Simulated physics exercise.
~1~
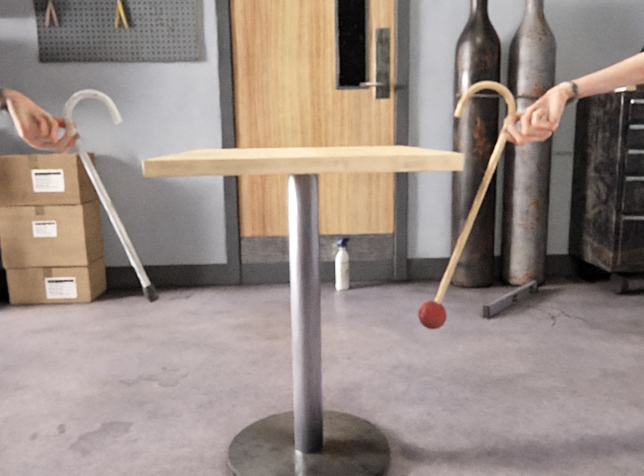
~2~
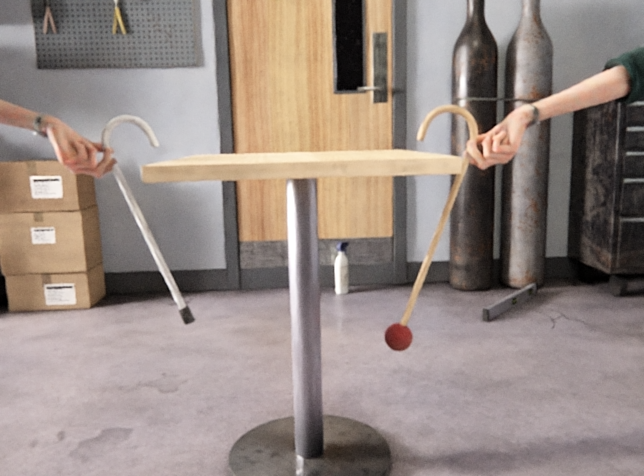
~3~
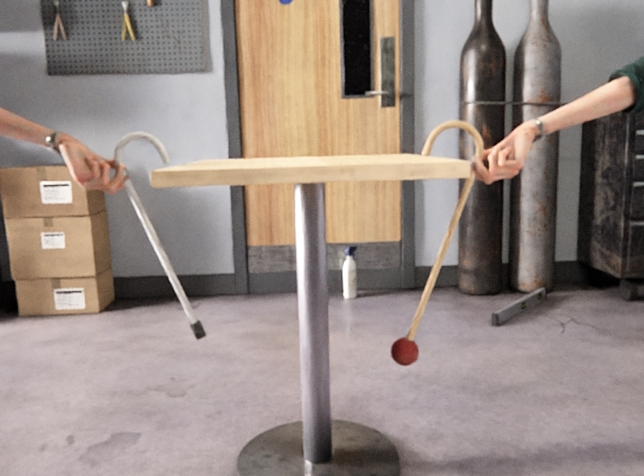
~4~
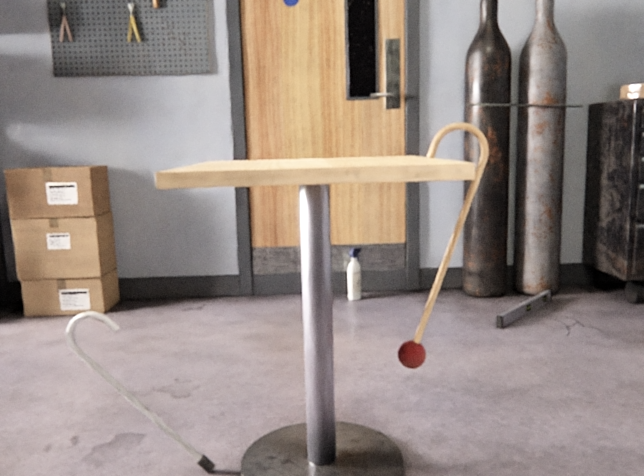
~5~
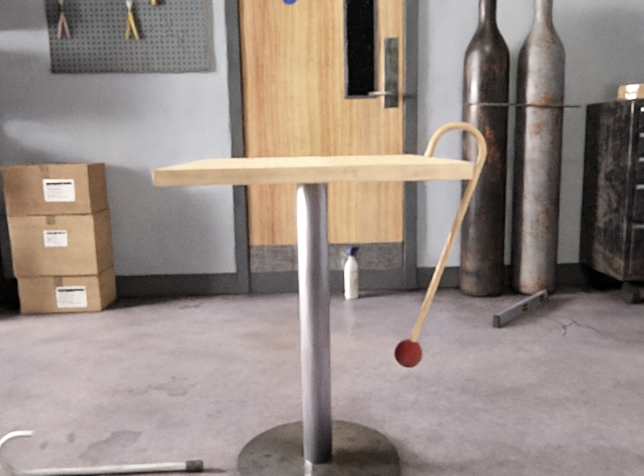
At the start, two hands hold hooked sticks on either side of a wooden table with a metal post, a white cane on the left and a tan one with a red ball at its lower end on the right. The hands bring them in toward the table and lower them until the hooks rest at opposite edges of the top. Both hands then let go and withdraw. The white cane slips off and drops to the floor, tipping over to the left. At the end, it lies low at the left, while the red-tipped one still hangs from the right edge.
